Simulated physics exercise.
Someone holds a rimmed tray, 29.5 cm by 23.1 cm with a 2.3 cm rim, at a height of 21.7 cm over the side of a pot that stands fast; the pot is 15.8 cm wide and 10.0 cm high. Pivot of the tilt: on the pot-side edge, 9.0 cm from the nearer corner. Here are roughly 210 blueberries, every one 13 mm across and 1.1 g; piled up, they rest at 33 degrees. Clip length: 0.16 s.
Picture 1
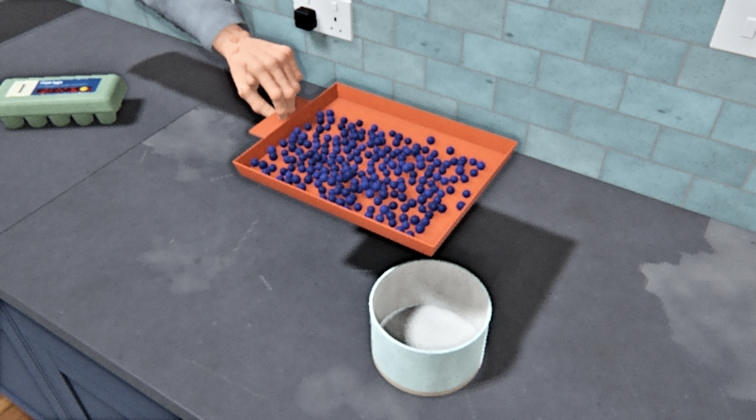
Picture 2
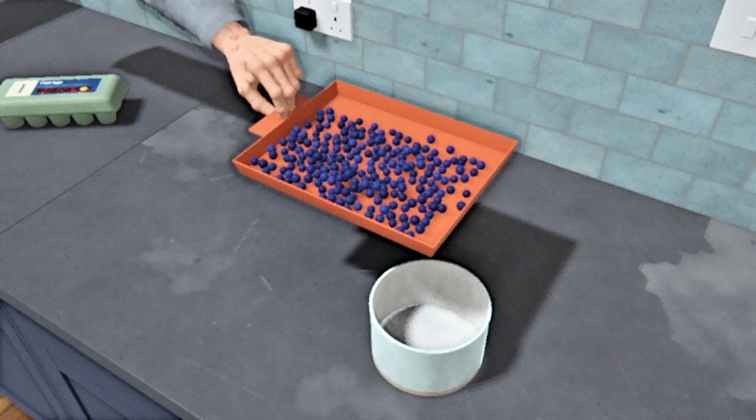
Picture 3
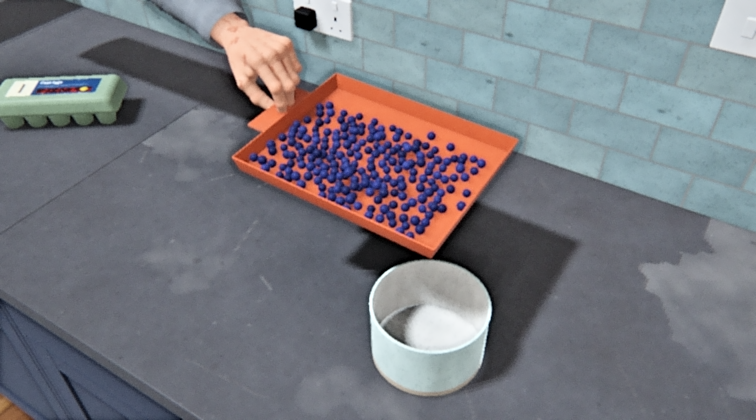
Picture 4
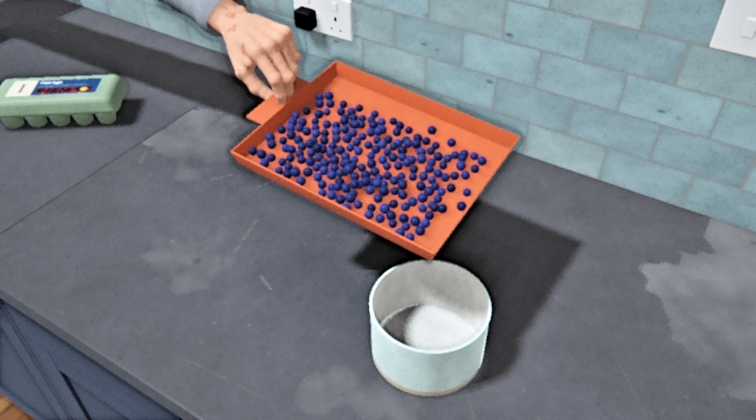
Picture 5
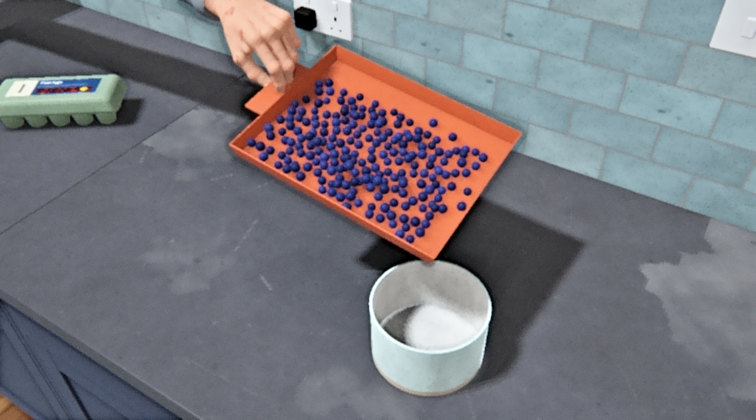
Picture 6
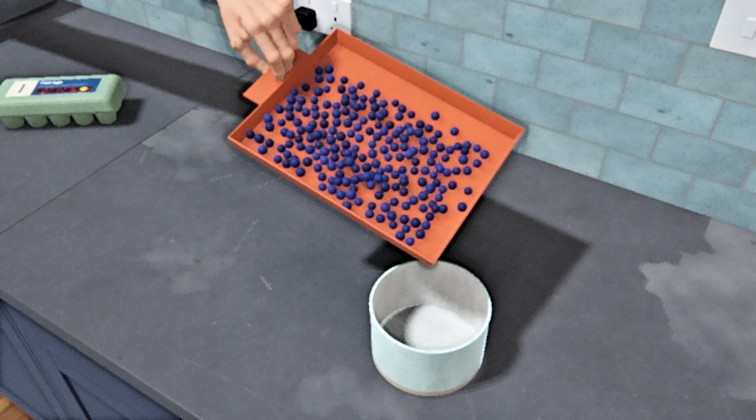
To begin with, a hand holds an orange rimmed tray of scattered blueberries nearly level above a gray counter, beside a pale blue pot. The hand then gradually raises the tray's far left side, tilting it down toward the pot, while the berries stay spread across it and the pot remains still.
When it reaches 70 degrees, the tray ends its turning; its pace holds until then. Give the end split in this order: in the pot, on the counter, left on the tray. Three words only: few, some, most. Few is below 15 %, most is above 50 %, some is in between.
Pot - some, counter - some, left on the tray - some.
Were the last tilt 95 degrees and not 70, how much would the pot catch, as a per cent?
In that case some 70 per cent.
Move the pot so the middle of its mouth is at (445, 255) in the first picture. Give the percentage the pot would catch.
Something like 0 per cent would settle in it.
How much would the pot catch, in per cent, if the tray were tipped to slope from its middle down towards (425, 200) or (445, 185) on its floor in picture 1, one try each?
Approximately 20 percent, then 0 percent.
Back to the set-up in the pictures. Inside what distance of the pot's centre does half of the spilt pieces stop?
About 22 cm from the centre.
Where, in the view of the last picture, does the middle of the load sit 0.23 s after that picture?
My estimate is roughly (390, 174).
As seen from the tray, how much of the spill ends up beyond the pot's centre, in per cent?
I'd put it close to 90 per cent.
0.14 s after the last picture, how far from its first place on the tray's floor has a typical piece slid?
I'd say close to 1 centimetres.
Then, 0.14 s after the last picture, tilt 48 degrees; the tray holds 100 %, the pot 0 %.
Then, 0.23 s after the last picture, tilt 64 degrees; the tray holds 100 %, the pot 0 %.
Then, 0.46 s after the last picture, tilt 70 degrees; the tray holds 50 %, the pot 15 %.
In the end, pot 35 %, counter 25 %, tray 35 %.
